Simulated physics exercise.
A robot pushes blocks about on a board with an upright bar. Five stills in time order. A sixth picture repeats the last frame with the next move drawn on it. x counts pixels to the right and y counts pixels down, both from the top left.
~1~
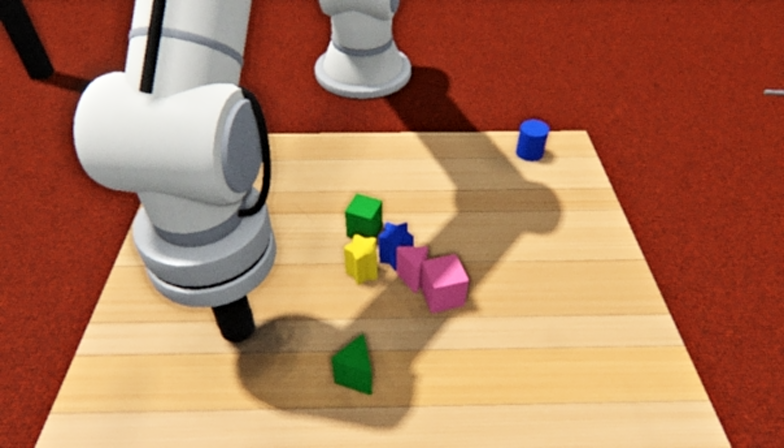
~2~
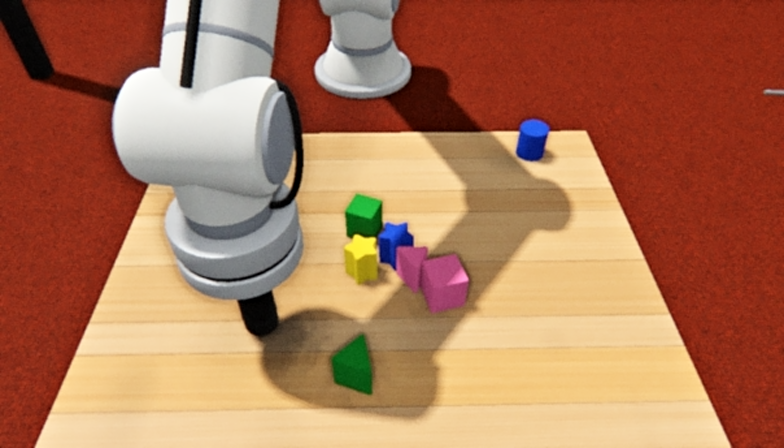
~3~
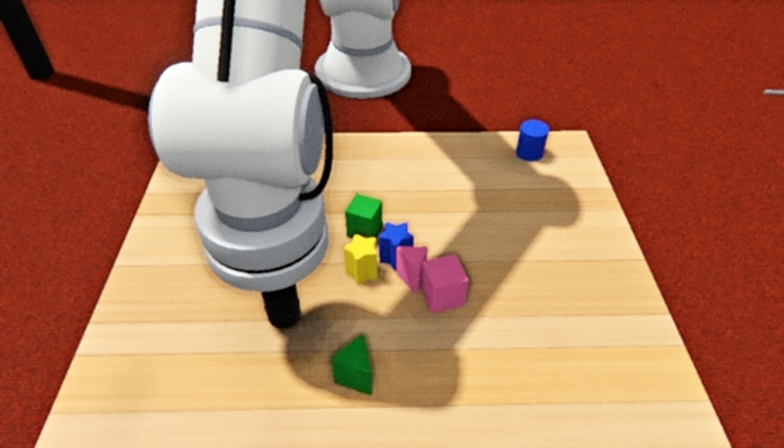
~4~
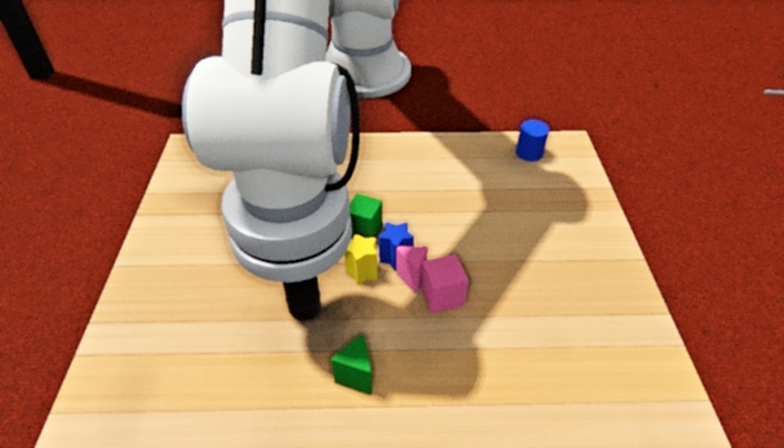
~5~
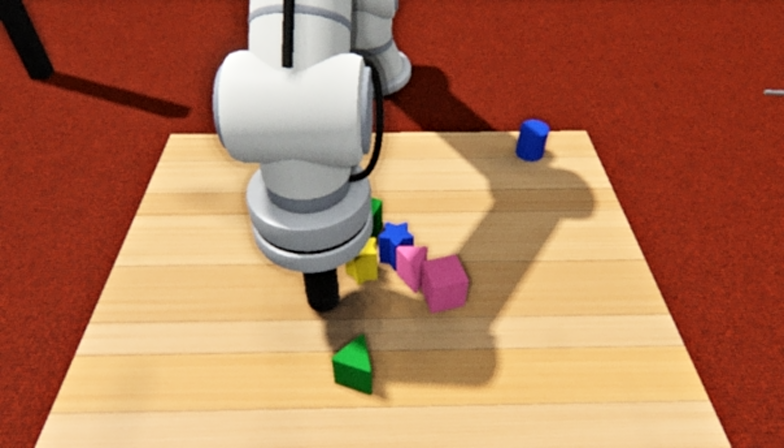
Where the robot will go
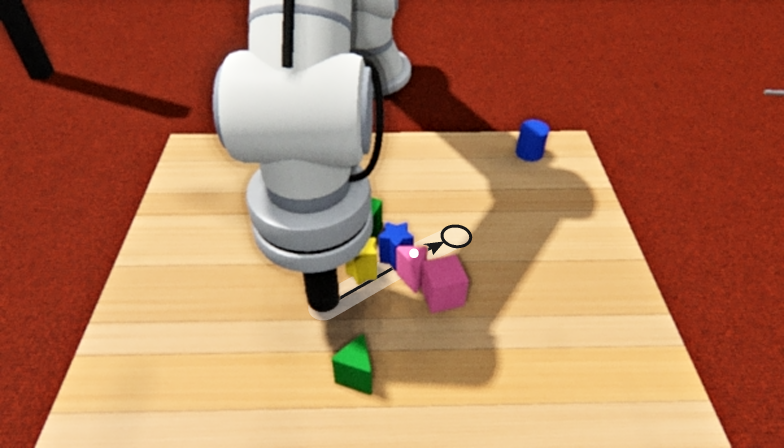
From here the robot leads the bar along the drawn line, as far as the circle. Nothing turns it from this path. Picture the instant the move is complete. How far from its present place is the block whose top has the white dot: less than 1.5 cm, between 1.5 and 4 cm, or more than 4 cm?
Its displacement is between 1.5 and 4 cm.
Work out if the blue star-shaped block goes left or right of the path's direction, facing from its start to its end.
Towards the left-hand side.
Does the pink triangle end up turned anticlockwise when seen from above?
In short: No.
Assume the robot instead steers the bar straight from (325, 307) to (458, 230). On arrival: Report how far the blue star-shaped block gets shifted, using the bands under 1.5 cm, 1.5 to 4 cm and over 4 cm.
It's set to move over 4 cm.
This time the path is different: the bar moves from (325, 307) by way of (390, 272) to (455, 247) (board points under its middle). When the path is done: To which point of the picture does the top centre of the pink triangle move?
I predict (452, 244).
The line goes from (325, 307) via (371, 280) and (414, 256), ending at (456, 236); the dot is on the pink triangle.
The first path, step by step. One third of the way, bar (371, 273); yellow star-shaped block (370, 233), turned 50° anticlockwise; blue star-shaped block (399, 228), turned 30° clockwise.
Two thirds of the way, bar (416, 249); yellow star-shaped block (375, 226), turned 95° anticlockwise; blue star-shaped block (415, 210), turned 35° clockwise; pink triangle (432, 245), turned 100° clockwise.
At the end, bar (457, 229); yellow star-shaped block (375, 226), turned 95° anticlockwise; blue star-shaped block (421, 204); pink triangle (432, 245), turned 105° clockwise; pink square unmoved.
